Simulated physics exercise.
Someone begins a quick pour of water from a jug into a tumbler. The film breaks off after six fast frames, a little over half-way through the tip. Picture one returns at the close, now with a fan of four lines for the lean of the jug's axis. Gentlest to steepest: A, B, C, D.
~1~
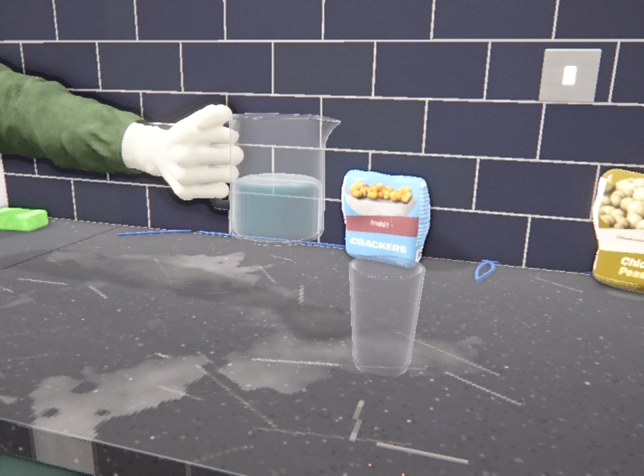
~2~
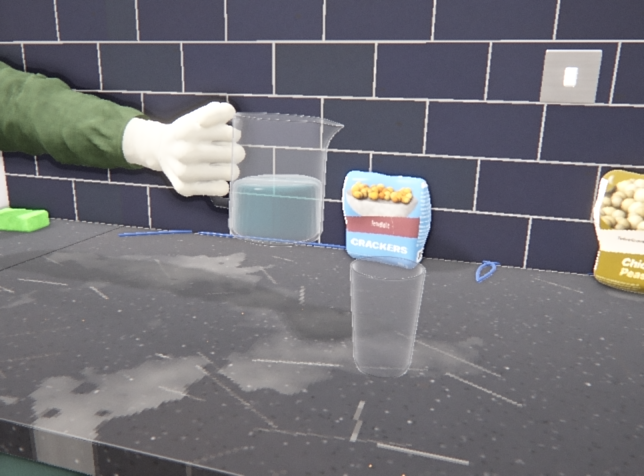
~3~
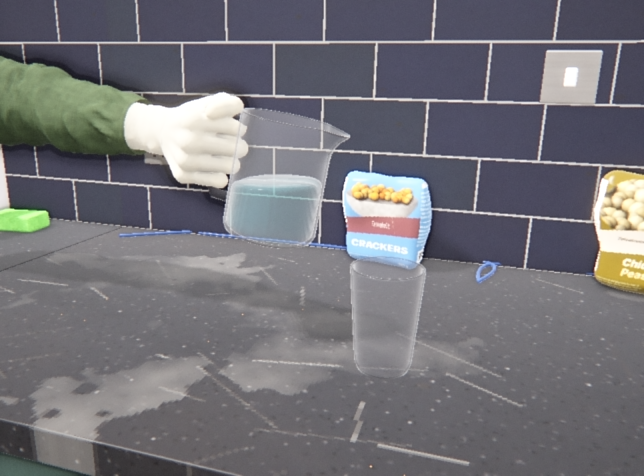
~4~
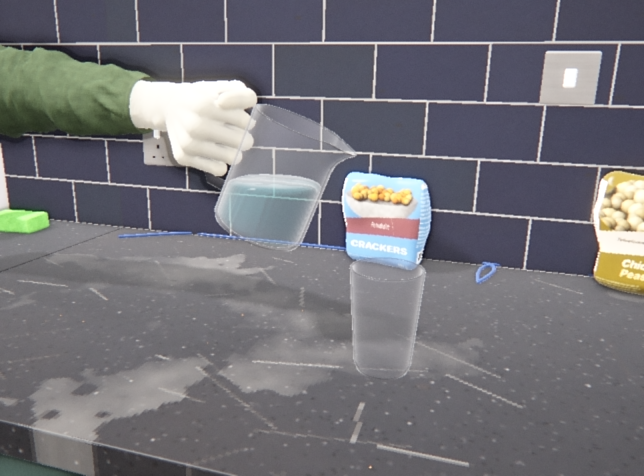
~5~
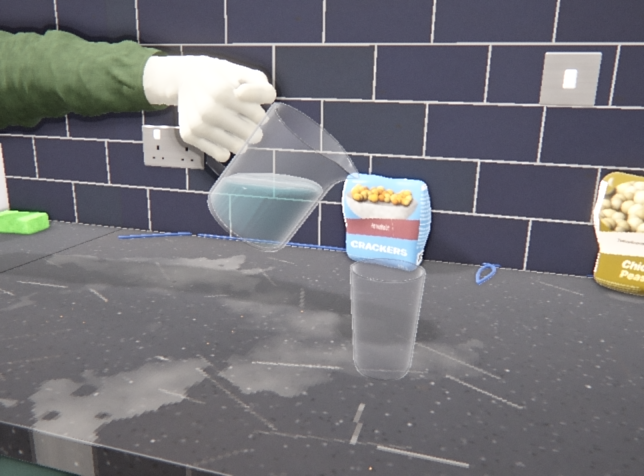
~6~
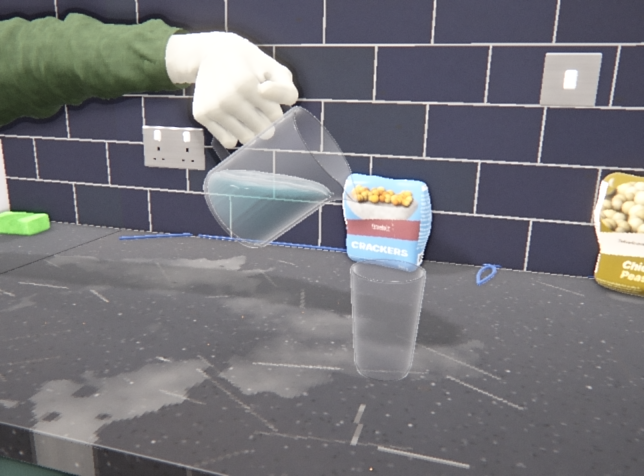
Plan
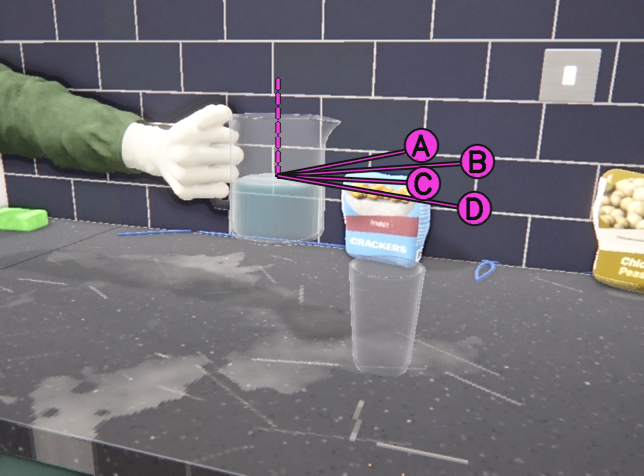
On a dark speckled kitchen counter, a white-gloved hand in a green sleeve held a clear jug of bluish water and tilted it steadily rightward, while the tumbler in front stayed empty and still.
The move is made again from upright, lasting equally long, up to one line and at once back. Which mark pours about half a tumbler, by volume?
The answer is line A.
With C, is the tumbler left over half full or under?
Over.
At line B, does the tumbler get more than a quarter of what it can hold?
Yes, clearly.
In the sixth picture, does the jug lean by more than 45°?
Yes, it does.
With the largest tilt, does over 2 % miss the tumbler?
Yes, it does.
In magenta, A at (404, 151); B at (460, 163); C at (406, 182); D at (457, 206).
Choosing A, the tumbler ends with about 50 % of what it can hold.
Choosing B, the tumbler ends with about 67 % of what it can hold.
Choosing C, the tumbler ends with about 77 % of what it can hold; 5 % of the water is spilt.
Choosing D, the tumbler ends with about 70 % of what it can hold; 23 % of the water is spilt.
